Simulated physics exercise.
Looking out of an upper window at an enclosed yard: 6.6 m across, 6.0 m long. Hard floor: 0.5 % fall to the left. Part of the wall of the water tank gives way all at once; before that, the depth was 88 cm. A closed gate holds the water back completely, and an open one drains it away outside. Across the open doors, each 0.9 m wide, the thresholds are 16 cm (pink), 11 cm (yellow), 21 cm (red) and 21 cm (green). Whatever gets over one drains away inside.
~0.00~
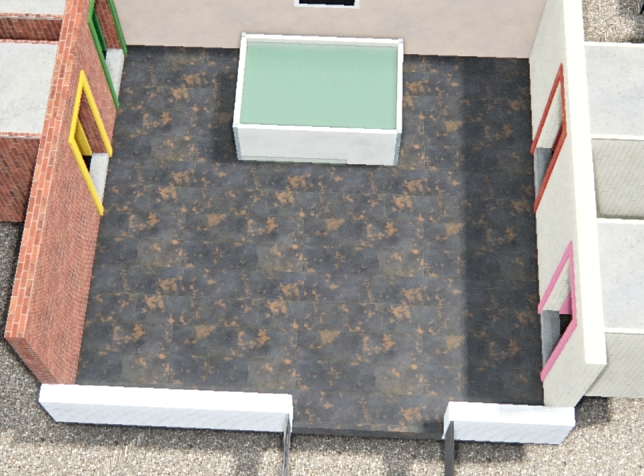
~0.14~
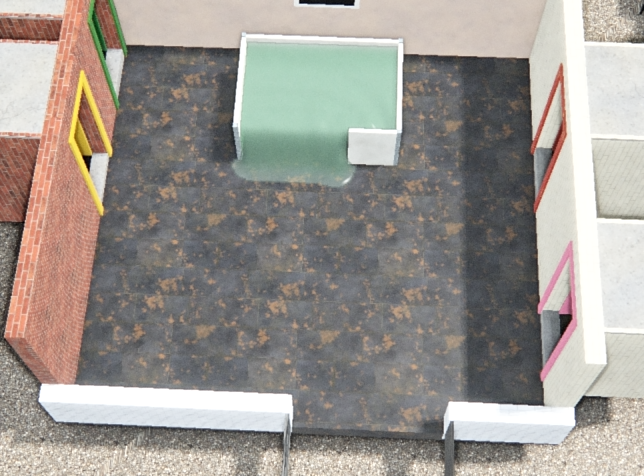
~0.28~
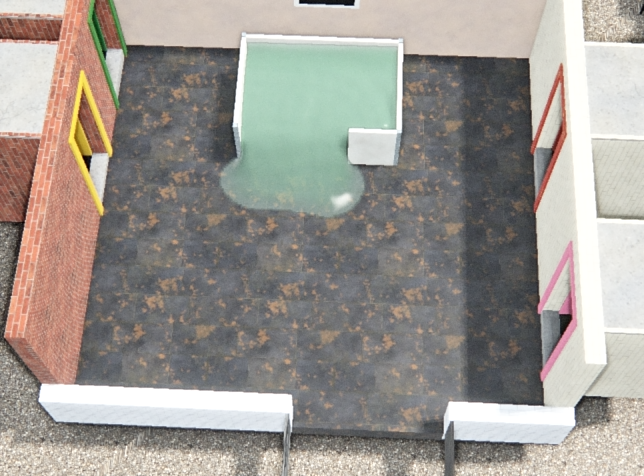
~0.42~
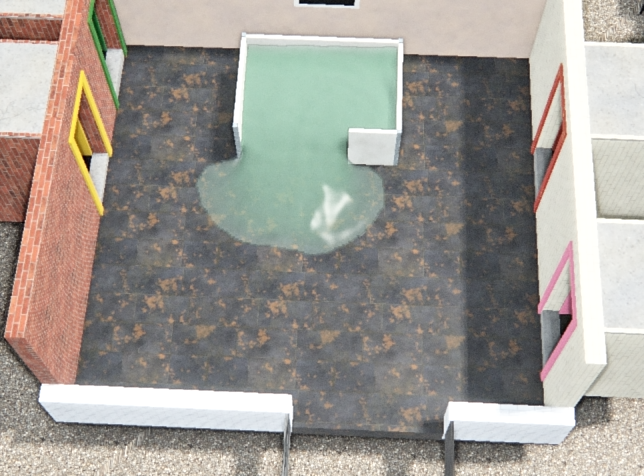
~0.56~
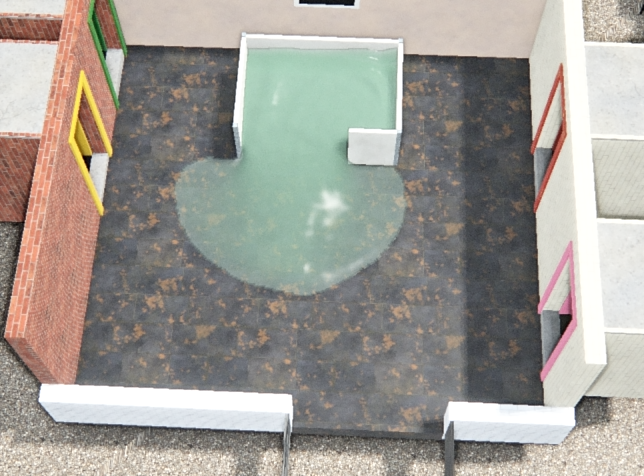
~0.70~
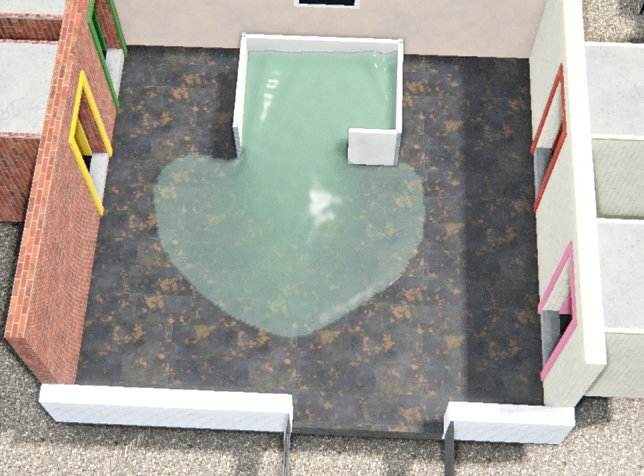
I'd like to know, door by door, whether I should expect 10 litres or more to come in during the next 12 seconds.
The pink door holds the inflow within the limit. The yellow door holds the inflow within the limit. The red door holds the inflow within the limit. The green door holds the inflow within the limit.
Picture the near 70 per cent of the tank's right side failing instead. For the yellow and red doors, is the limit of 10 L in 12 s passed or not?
Short answer, against that limit: Yellow is fine, red overshoots.
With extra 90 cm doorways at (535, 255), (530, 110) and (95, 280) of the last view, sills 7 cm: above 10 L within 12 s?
In sequence the answers are less than that, less than that and more than that.
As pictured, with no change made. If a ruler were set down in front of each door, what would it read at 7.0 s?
Door by door in cm, pink shows 11, yellow shows 10, red shows 2, green shows 9.
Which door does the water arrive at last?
Result: Red door.
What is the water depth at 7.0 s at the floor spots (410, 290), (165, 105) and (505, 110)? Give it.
Approximately 4, 5 and 0 centimetres, going through them in turn.
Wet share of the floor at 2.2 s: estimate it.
Wet share: Near 55 percent.
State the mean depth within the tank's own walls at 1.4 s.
Depth, averaged: Around 43 centimetres.
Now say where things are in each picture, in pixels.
In the first picture, the water tank at (320, 86) is whole and still, 88 cm deep.
In the second picture, water pours out at (294, 147) and has run 0.9 m, to (237, 162); typically 11 cm deep outside, 88 cm at the water tank's back.
In the third picture, the front is at (227, 186), 1.1 m from the gap at (295, 149); 1.5 m2 of floor is under water; 82 cm left at the back of the water tank.
In the fourth picture, water pours out at (295, 150) and has run 1.6 m, to (329, 247); typically 12 cm deep outside, 76 cm at the water tank's back.
In the fifth picture, the front is at (303, 290), 2.2 m from the gap at (295, 151); 5.6 m2 of floor is under water; 74 cm left at the back of the water tank.
In the sixth picture, water pours out at (295, 151) and has run 2.9 m, to (292, 332); typically 6 cm deep outside, 71 cm at the water tank's back.
After 1.4 s water covers 50 % of the floor and is deepest (39 cm) near (253, 408); pink door not reached, yellow door not reached, red door not reached, green door not reached.
After 2.2 s water covers 55 % of the floor and is deepest (59 cm) near (86, 401); pink door 1 cm at the sill, 0 L in, yellow door 3 cm at the sill, 0 L in, red door not reached, green door not reached.
After 3.5 s water covers 60 % of the floor and is deepest (28 cm) near (227, 407); pink door 6 cm at the sill, 0 L in, yellow door 4 cm at the sill, 0 L in, red door not reached, green door not reached.
After 7.0 s water covers 85 % of the floor and is deepest (17 cm) near (125, 58); pink door 11 cm at the sill, 0 L in, yellow door 10 cm at the sill, 0 L in, red door 2 cm at the sill, 0 L in, green door 9 cm at the sill, 0 L in.
After 12.0 s water covers 100 % of the floor and is deepest (10 cm) near (434, 78); pink door 4 cm at the sill, 0 L in, yellow door 7 cm at the sill, 0 L in, red door 4 cm at the sill, 0 L in, green door 8 cm at the sill, 0 L in.
